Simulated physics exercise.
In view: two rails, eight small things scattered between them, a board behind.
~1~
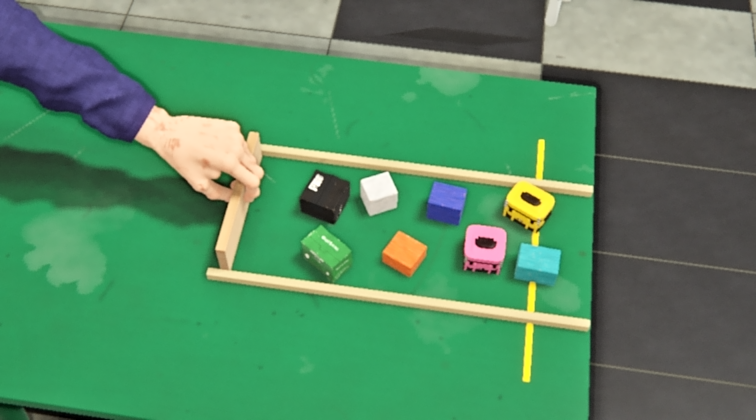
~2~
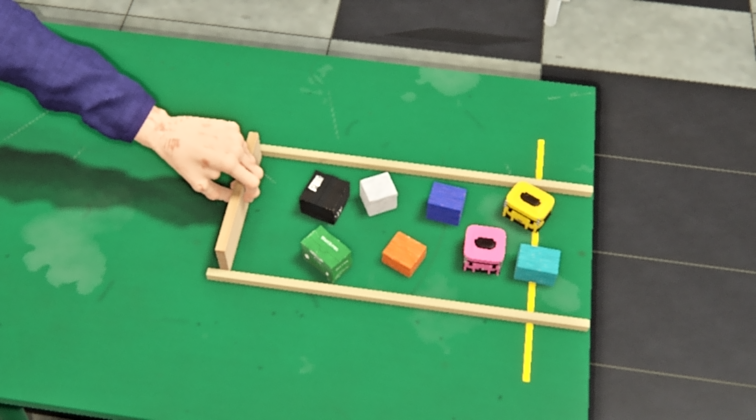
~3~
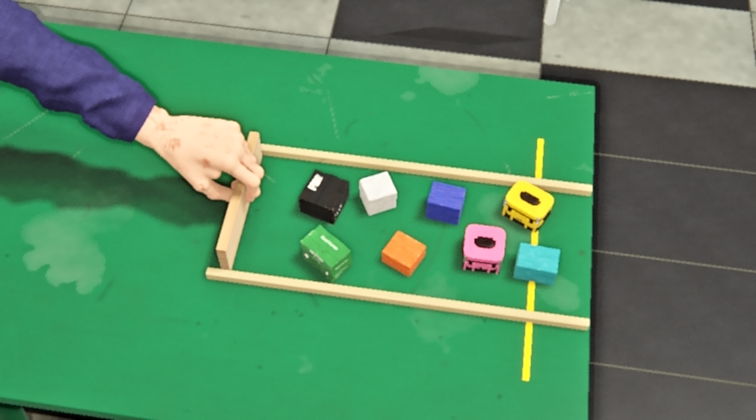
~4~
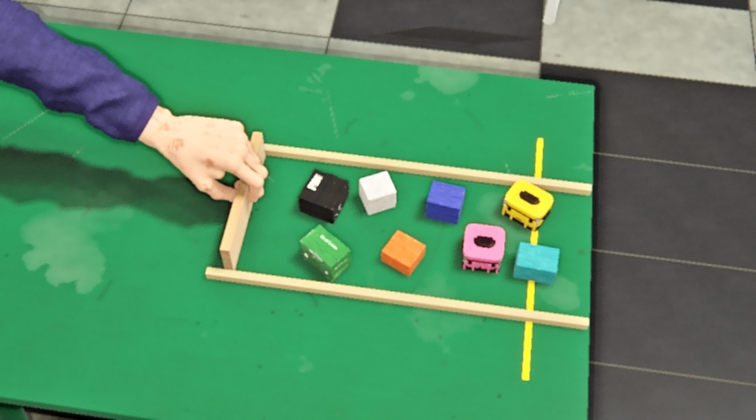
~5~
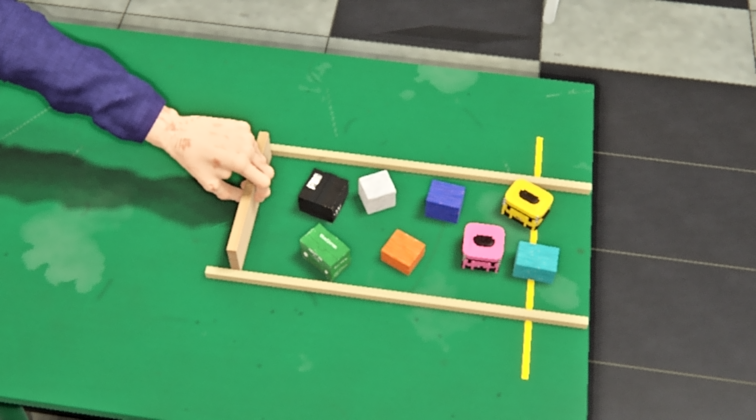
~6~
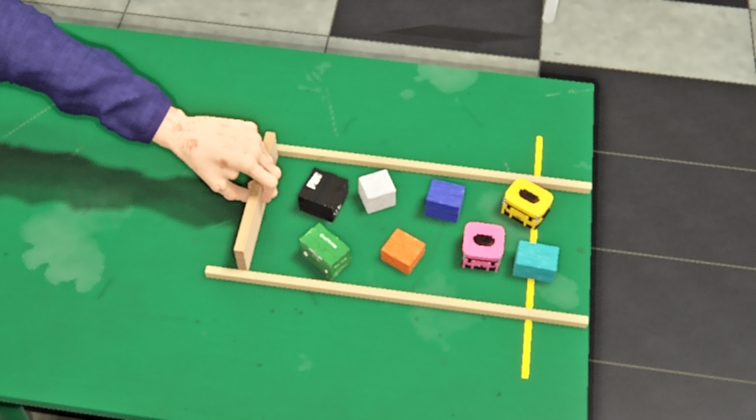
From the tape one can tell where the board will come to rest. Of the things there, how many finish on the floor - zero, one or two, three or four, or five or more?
Three or four finish on the floor.
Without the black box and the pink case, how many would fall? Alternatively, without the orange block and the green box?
The number fallen is 1, and in the other try 2.
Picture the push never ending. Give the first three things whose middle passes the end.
Sequence, earliest first: The yellow case; the turquoise block; the blue block.
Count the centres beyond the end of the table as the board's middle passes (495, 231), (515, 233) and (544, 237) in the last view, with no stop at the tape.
1, 3, 5.
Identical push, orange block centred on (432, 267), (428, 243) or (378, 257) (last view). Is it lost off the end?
Result for the orange block, in order - saved; saved; saved.
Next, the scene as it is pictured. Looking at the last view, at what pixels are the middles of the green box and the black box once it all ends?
The green box ends up near (558, 283), and the black box near (555, 221).
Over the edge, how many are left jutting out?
Number: 2.
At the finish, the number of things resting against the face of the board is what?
Count: 3.
A little later, none off yet; turquoise block at rest near (536, 262); yellow case at rest near (527, 204); pink case at rest near (483, 247).
Next, none off yet; turquoise block at rest near (536, 262); yellow case shifted a little near (550, 204); pink case at rest near (483, 247).
Later still, one off so far; turquoise block shifted about its own width near (582, 267); yellow case dropping near (612, 258); pink case shifted about its own width near (543, 254).
When it is over, the number that fall off is three or four; down, blue block, yellow case and turquoise block.
